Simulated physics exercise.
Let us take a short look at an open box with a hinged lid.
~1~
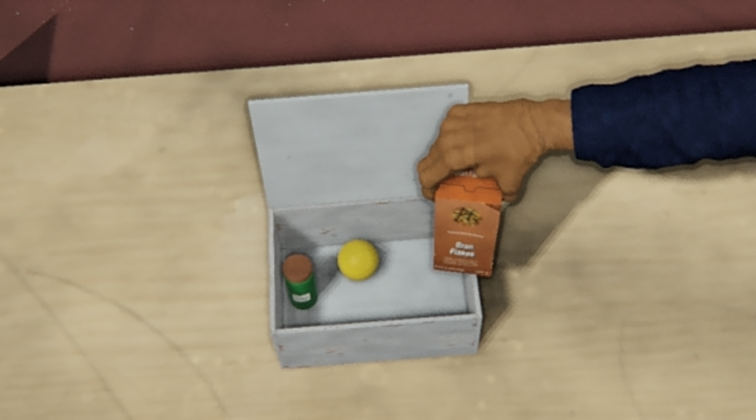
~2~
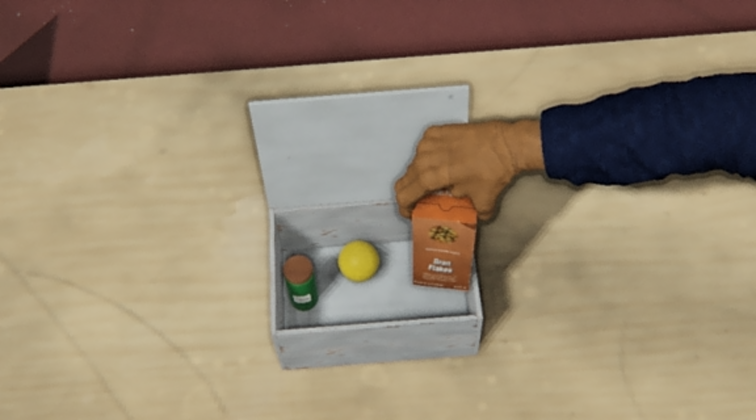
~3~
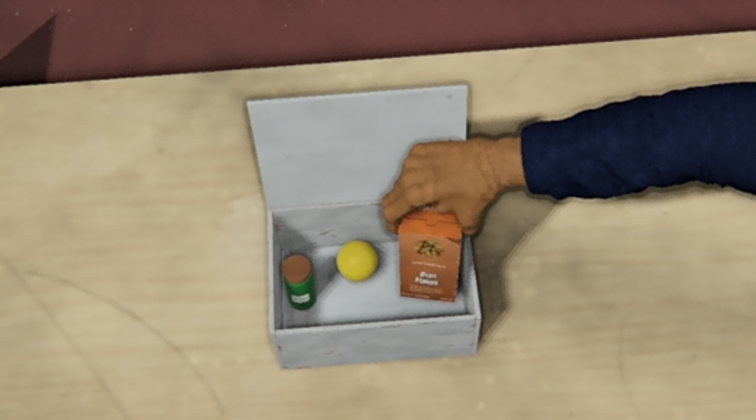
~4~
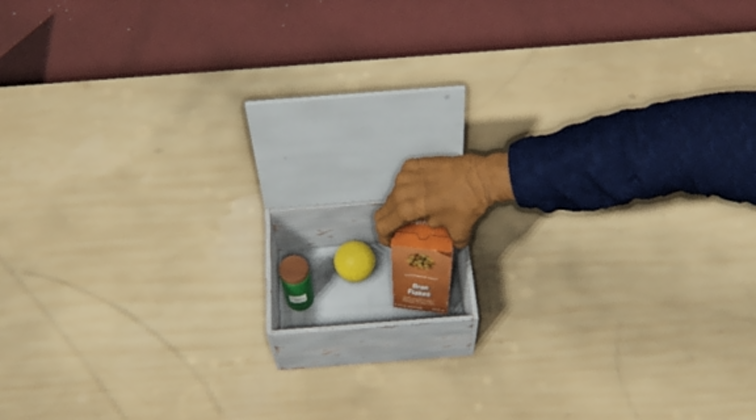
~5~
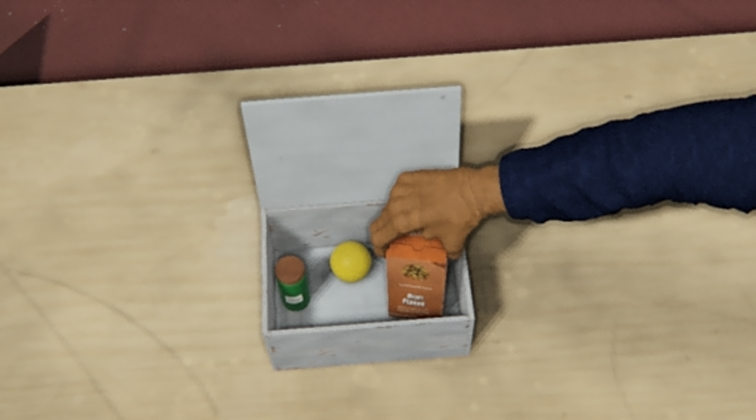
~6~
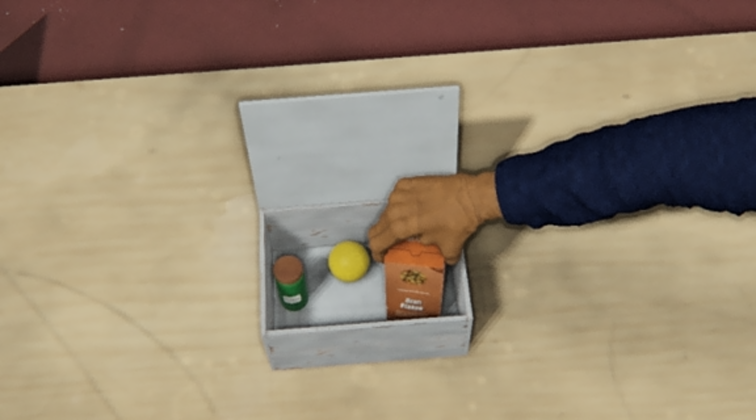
At the start, a hand in a dark blue sleeve holds an orange carton over the right side of an open white box containing a yellow lemon and a green container. The hand moves the carton left and down into the box, until it sits inside, right of the lemon, still under the hand.
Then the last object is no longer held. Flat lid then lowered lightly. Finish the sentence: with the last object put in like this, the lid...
The lid stays ajar.
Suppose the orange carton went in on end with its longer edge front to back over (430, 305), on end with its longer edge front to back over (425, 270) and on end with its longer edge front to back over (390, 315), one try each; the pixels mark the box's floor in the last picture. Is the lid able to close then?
Case one, the lid is kept from closing; case two, it is kept from closing; case three, it is kept from closing.
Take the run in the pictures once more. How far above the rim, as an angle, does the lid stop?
It comes to about 40°.
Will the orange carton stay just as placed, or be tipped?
At the finish the orange carton holds its orientation.
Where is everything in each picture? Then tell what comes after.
In the first frame, still above its spot; orange carton (467, 220); yellow lemon (358, 260).
In the second frame, still above its spot; orange carton (445, 237); yellow lemon (359, 261).
In the third frame, still above its spot; orange carton (431, 250); yellow lemon (357, 261).
In the fourth frame, still above its spot; orange carton (423, 263); yellow lemon (355, 262).
In the fifth frame, still above its spot; orange carton (418, 273); yellow lemon (351, 262).
In the sixth frame, in place under the hand; orange carton (416, 278); yellow lemon (349, 262).
Then, 1.40 s on from there, lid 72° above the rim.
Then, 1.80 s on from there, lid 40° above the rim.
In the end, lid 40° above the rim; all 3 unmoved. At the end, from the last picture's camera, orange carton near (416, 278).
